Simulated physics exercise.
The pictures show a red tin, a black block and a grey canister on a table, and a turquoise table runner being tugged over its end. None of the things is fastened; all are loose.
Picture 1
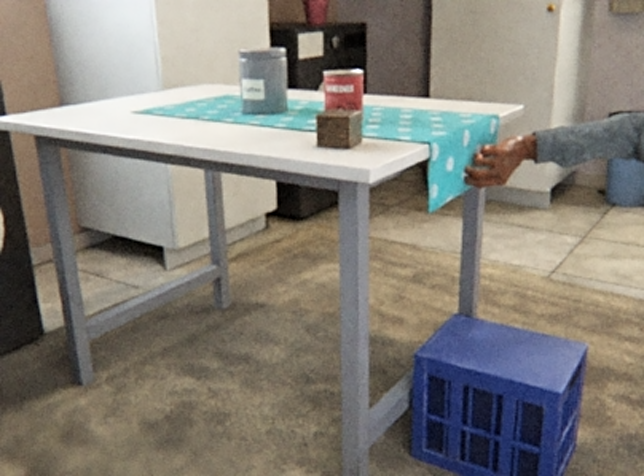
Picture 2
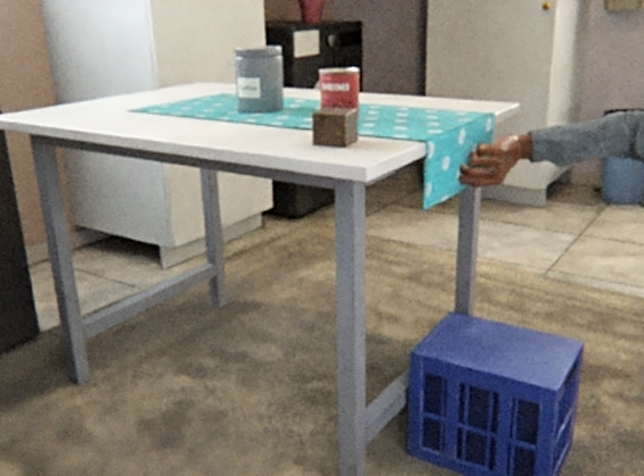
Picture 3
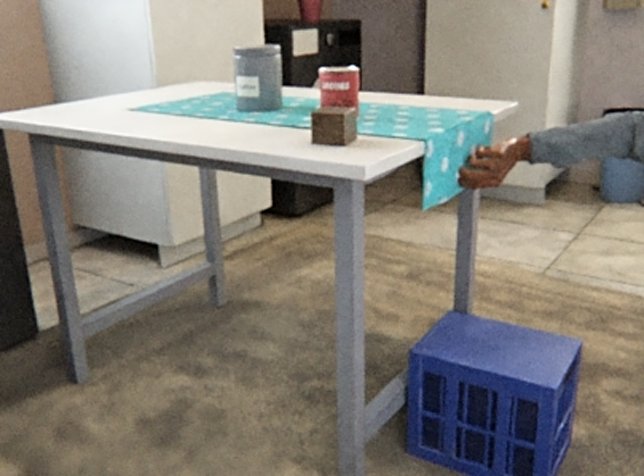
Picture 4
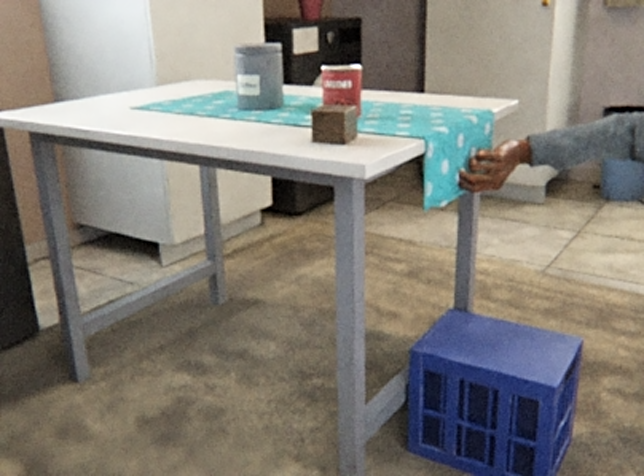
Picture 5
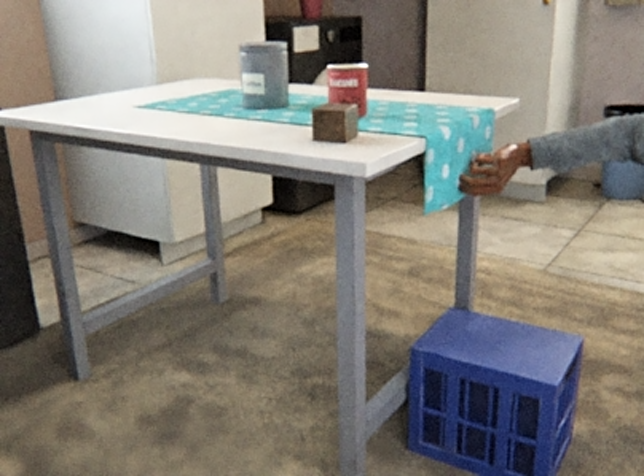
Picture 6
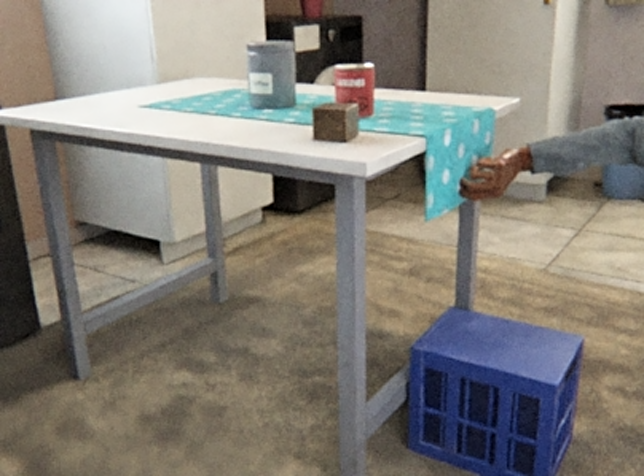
In a room with a tiled floor edge, a hand slowly tugging a turquoise runner, canister and red tin shifting slightly right.
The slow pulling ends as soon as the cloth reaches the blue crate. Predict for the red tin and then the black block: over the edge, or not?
Prediction - red tin: Over; black block: Not over.
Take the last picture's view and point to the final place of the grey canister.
Once everything settles, look around (406, 82).
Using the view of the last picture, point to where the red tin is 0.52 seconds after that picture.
At that time it is near pixel (385, 93).
Then, 0.52 s on from there, hem going down; tin carried along near (385, 93); block in place.
Then, 1.28 s on from there, hem going down; tin carried along near (436, 97); block in place.
Then, 1.98 s on from there, hem going down; tin down below near (509, 308); block in place.
In the end, hem on the crate; tin down below near (509, 308); block in place. The red tin falls off and the black block remains up there.
